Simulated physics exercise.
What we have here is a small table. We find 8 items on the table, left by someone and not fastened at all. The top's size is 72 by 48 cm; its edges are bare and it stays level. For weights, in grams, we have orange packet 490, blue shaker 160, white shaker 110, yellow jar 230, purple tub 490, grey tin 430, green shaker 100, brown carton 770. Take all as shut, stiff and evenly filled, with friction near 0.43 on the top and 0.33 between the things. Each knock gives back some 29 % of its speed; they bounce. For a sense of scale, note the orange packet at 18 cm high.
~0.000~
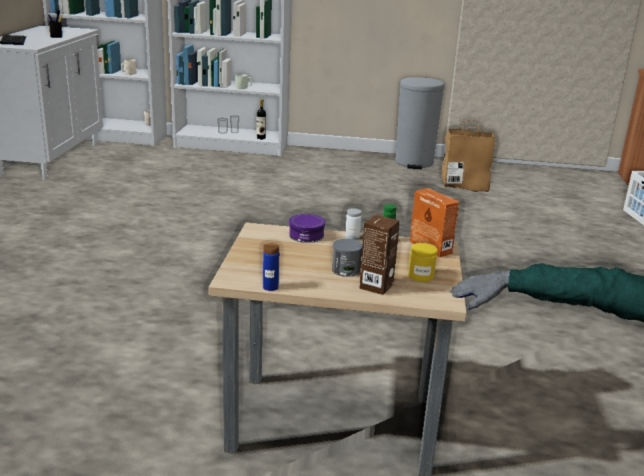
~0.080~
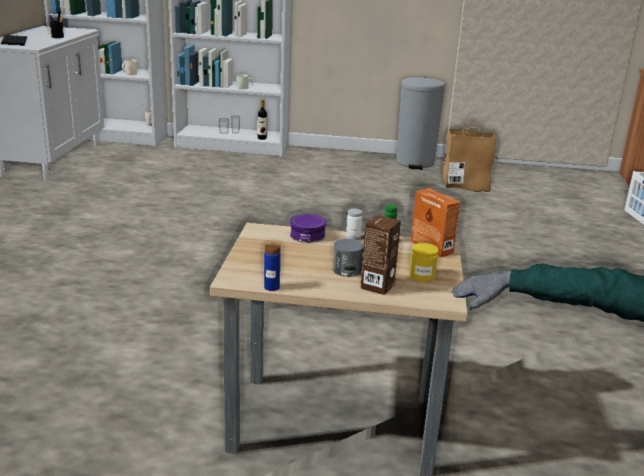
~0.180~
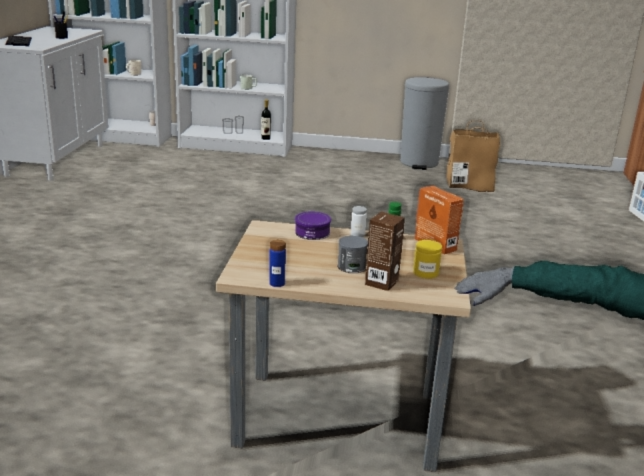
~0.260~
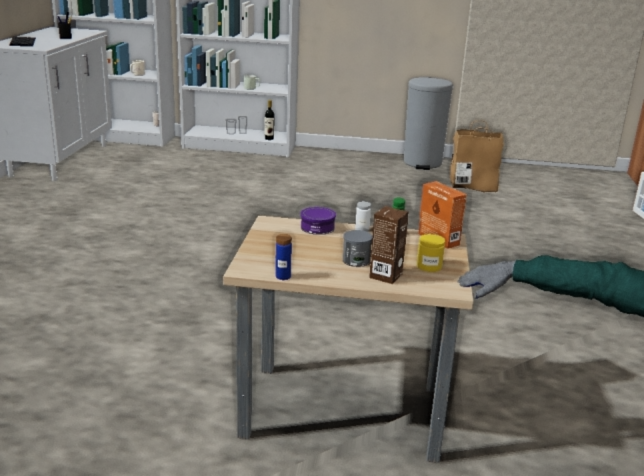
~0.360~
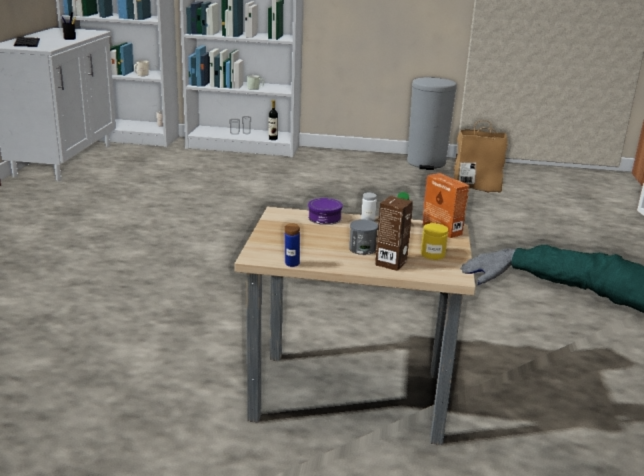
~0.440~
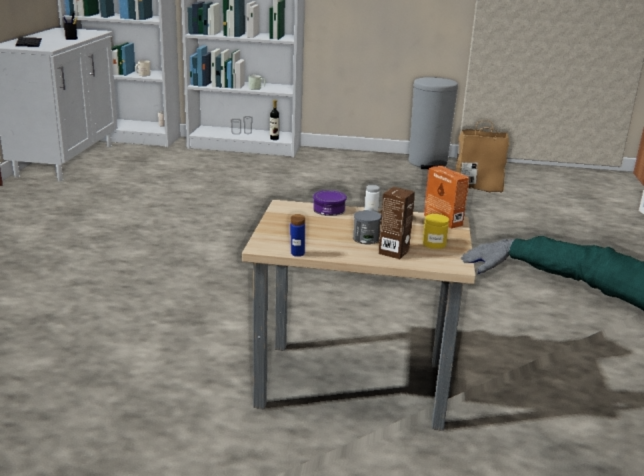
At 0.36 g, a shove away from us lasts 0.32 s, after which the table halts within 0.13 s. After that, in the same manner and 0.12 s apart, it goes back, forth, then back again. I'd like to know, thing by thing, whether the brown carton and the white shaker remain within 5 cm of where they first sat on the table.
Brown carton: It does not; white shaker: It does not.
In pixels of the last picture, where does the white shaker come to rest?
Somewhere around (372, 289).
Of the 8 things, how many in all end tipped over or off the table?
I get 6.
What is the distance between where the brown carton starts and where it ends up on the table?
I'd put it at about 22 centimetres.
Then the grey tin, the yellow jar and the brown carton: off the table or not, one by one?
Grey tin: Stays in bounds; yellow jar: Stays in bounds; brown carton: Stays in bounds.
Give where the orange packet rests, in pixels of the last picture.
Roughly pixel (462, 344).
Around 0.74 s, table shifted 23 cm; orange packet, white shaker and purple tub now off the table; brown carton at 38° to upright near (404, 210); blue shaker on its side.
Around 1.14 s, brown carton on its side near (421, 245); blue shaker on its side; green shaker on its side.
Around 1.54 s, table shifted 21 cm; brown carton on its side near (426, 227); blue shaker on its side; green shaker on its side.
Around 2.04 s, table shifted 12 cm; green shaker now off the table; brown carton on its side near (426, 227); blue shaker on its side.
Finally (2.9 s), off the table, orange packet, white shaker, purple tub and green shaker; on their side or leaning hard on the table, blue shaker and brown carton; the other 2 still in place (within 5 cm). Final places as that camera would see them, brown carton near (425, 252), white shaker near (372, 289).
